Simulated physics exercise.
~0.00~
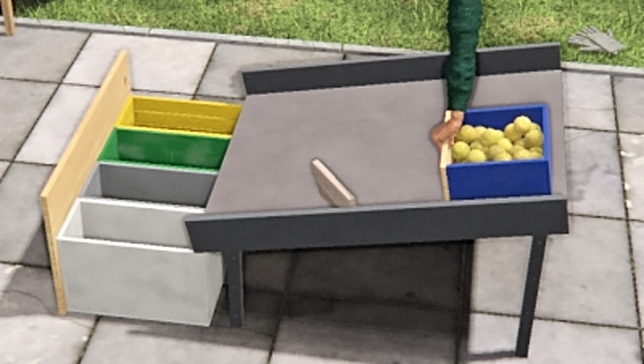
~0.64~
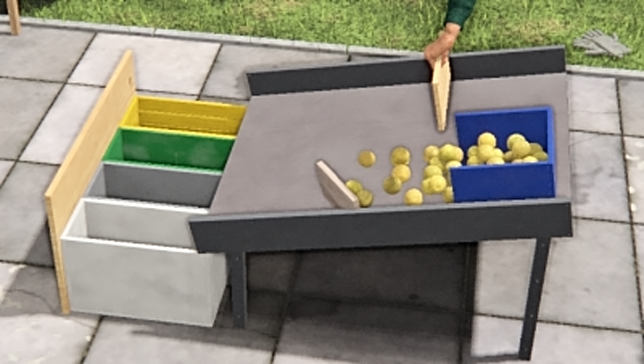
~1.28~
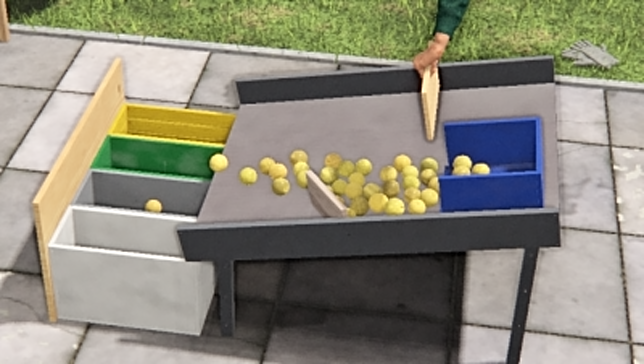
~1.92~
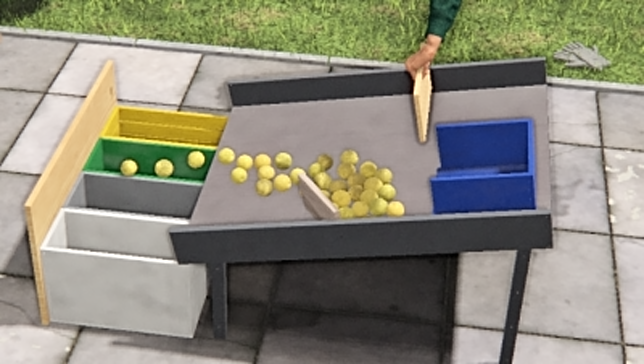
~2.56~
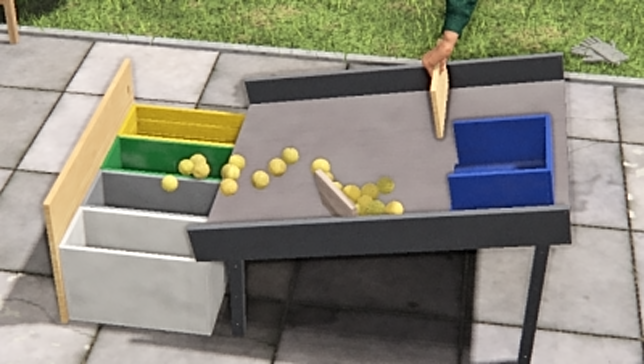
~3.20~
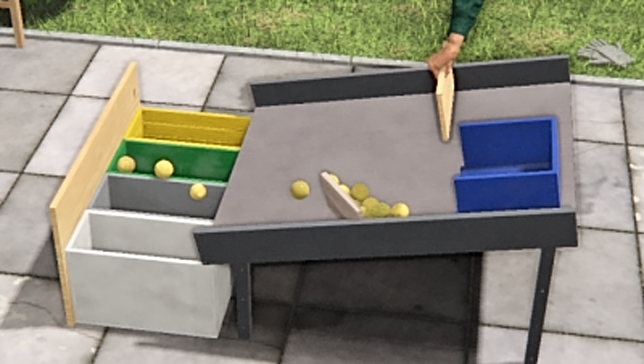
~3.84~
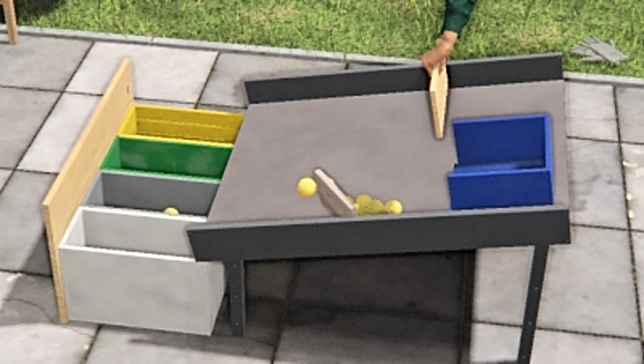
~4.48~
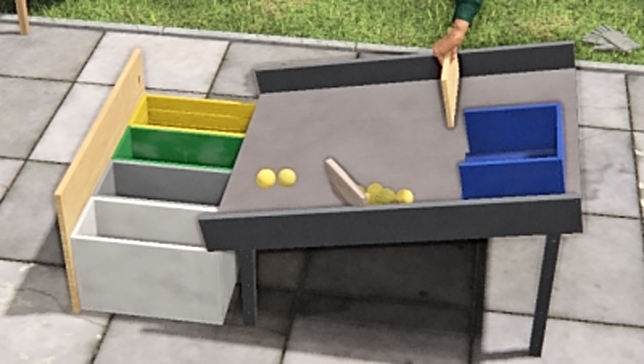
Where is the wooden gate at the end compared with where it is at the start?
At the start the gate stands down against the left side of the blue pen, holding the apples in. By the end the hand is holding it higher up, near the table's far edge and clear of the pen's opening.
